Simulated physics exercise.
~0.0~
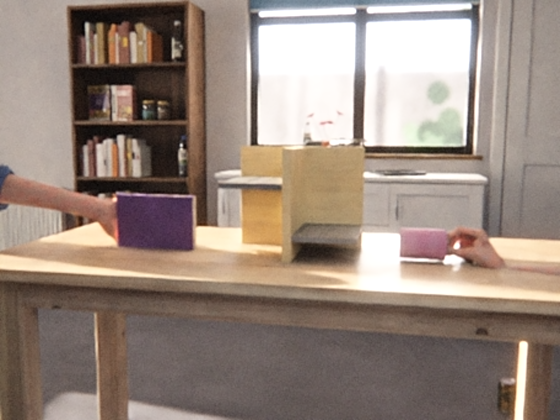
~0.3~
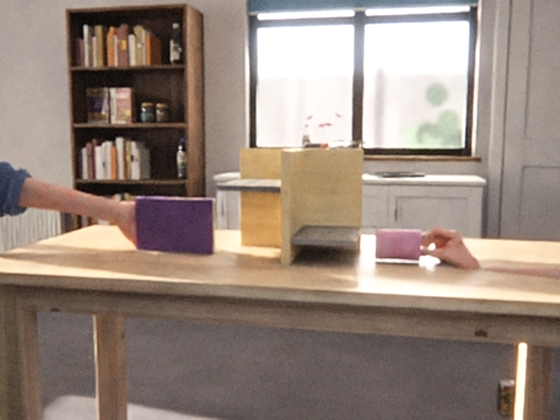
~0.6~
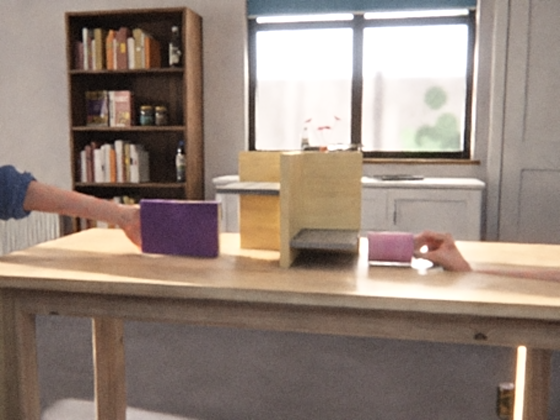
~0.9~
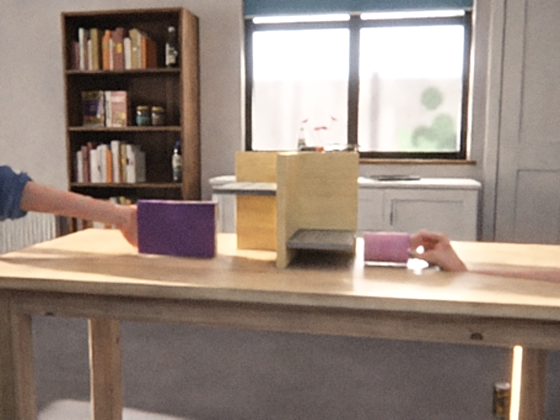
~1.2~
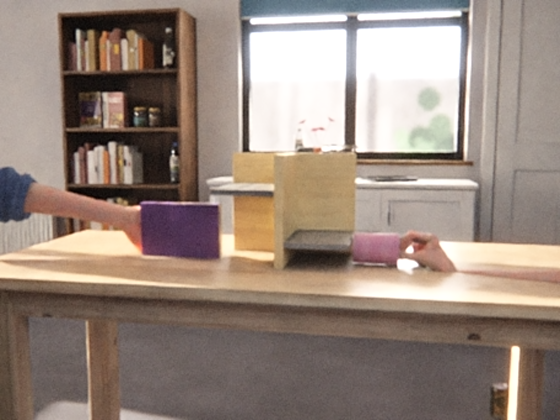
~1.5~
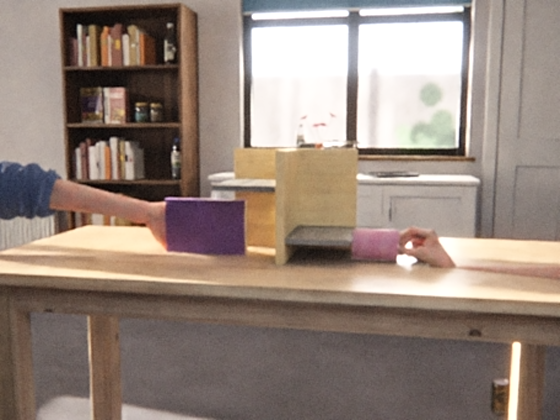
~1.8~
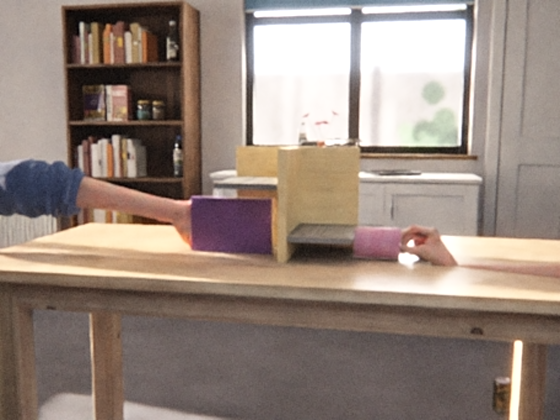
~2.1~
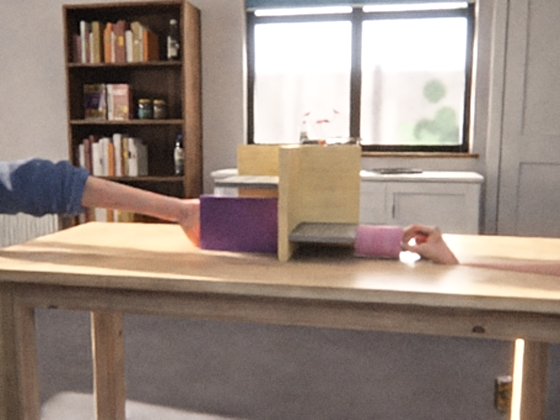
Two hands pushing purple and pink blocks toward a low wooden shelf, the purple sliding in, the pink stopping at the edge.
